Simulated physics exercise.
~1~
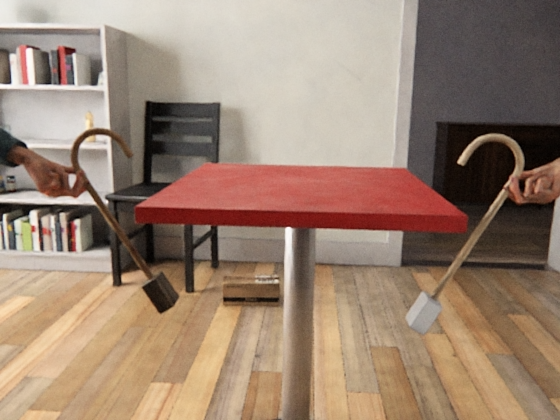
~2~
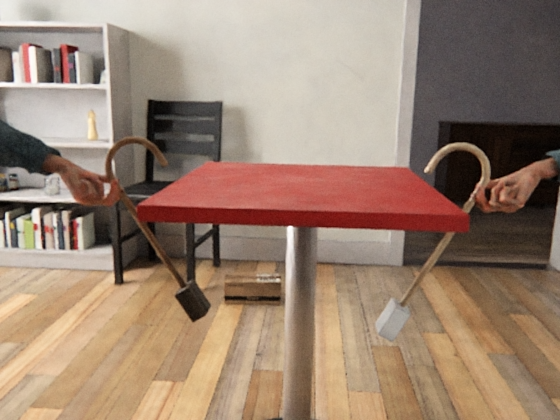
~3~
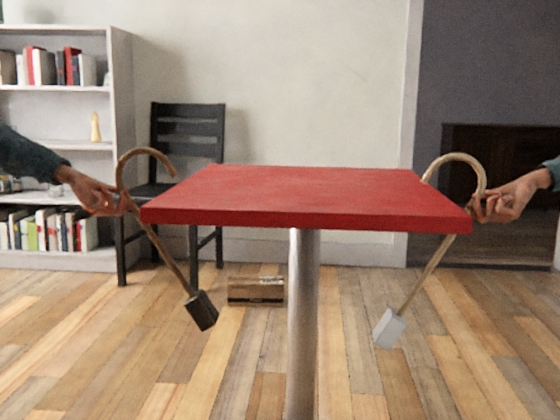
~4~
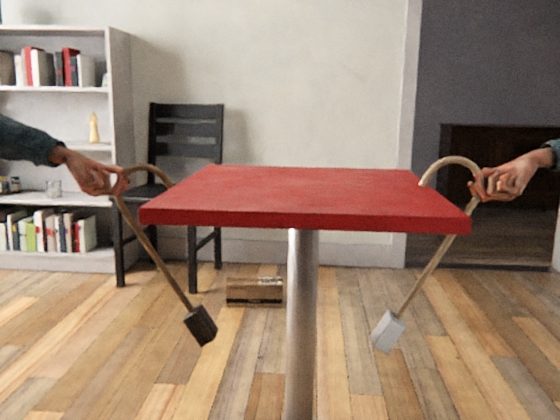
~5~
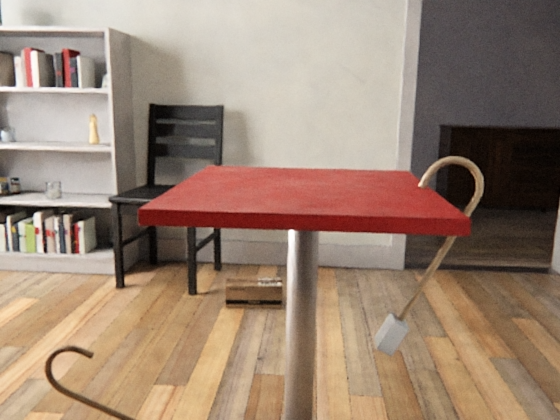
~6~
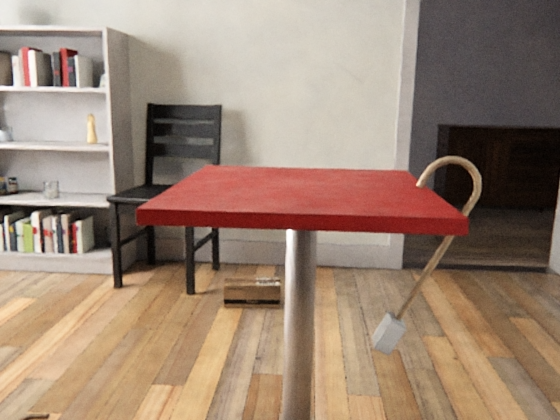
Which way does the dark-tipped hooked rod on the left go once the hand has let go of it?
It moves down, dropping away from the left end of the table and out of view.
